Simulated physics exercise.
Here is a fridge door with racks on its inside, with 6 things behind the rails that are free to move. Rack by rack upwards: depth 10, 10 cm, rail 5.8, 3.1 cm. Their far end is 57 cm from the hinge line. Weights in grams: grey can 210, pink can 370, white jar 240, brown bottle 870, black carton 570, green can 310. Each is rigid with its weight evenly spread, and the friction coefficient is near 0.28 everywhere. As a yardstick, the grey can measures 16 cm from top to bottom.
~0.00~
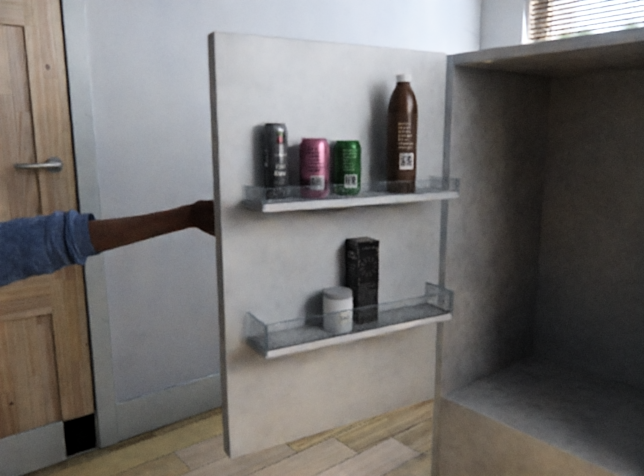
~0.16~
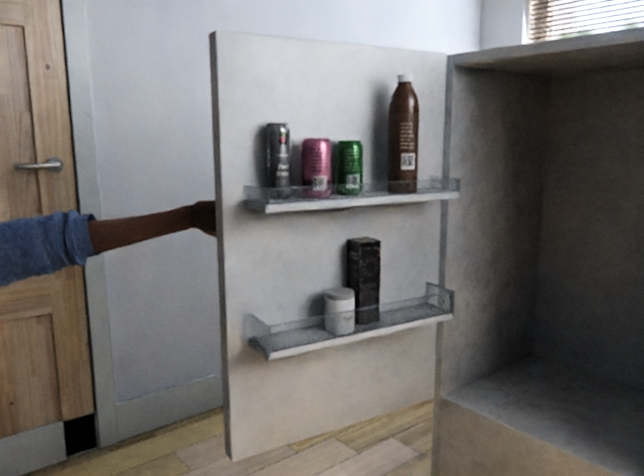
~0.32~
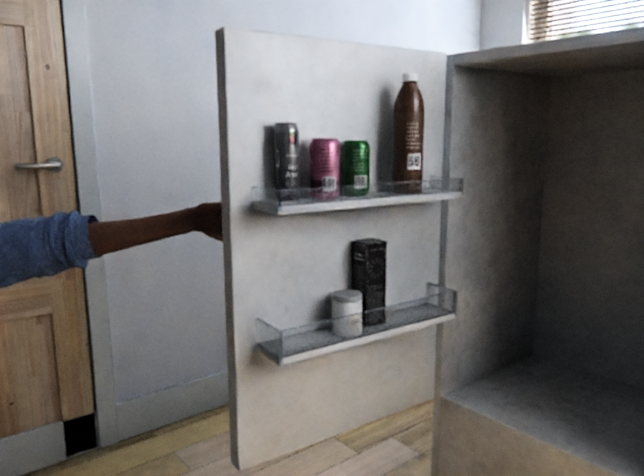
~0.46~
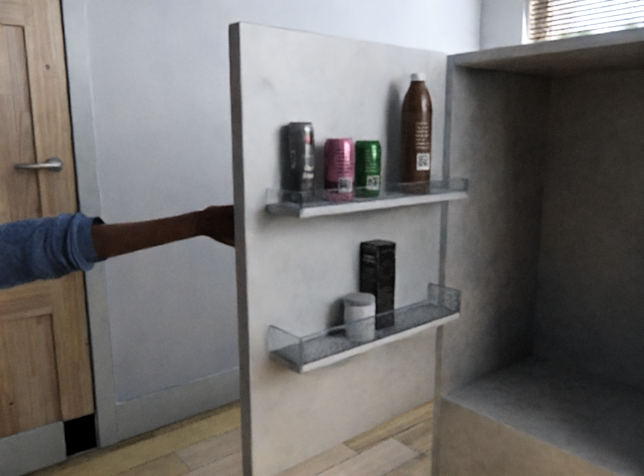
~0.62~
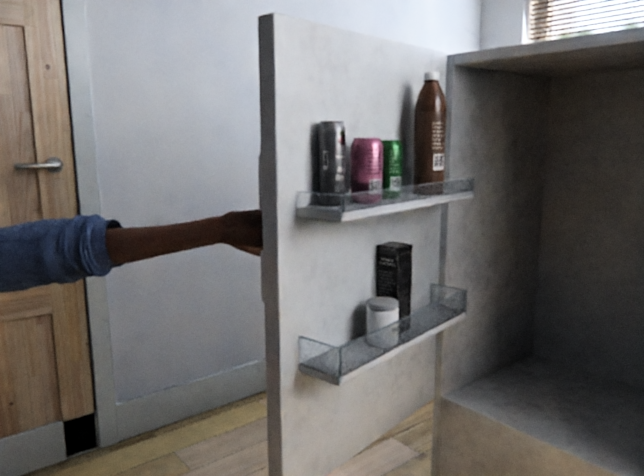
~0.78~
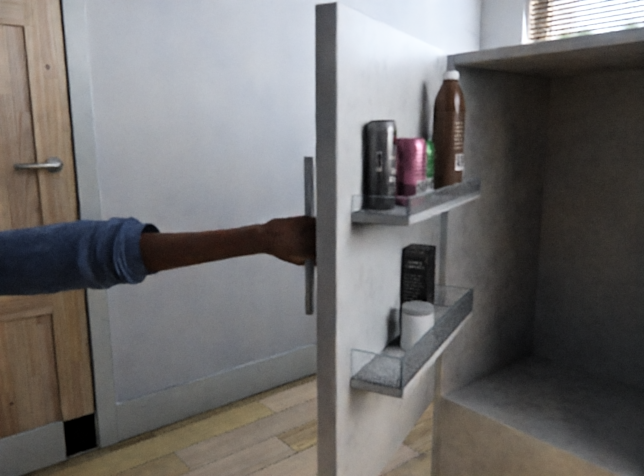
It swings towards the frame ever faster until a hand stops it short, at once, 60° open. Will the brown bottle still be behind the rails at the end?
The brown bottle remains in the rack.
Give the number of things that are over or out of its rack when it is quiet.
1 of them.
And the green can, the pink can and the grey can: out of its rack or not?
The green can is still behind the rails; the pink can ends behind the rails; the grey can ends out of its rack.
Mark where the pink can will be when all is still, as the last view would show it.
Around (443, 172).
After 0.98 s, door 60° open; grey can 10° off upright; pink can 7° off upright; green can moved 3 cm.
After 2.38 s, door 60° open; grey can now out of its rack; black carton moved 3 cm; green can moved 3 cm.
After 2.58 s, door 60° open; black carton moved 3 cm; green can moved 3 cm.
In the end (2.9 s), out of its rack, grey can; the other 5 under 5 cm from the start. In the last view, brown bottle near (461, 134).
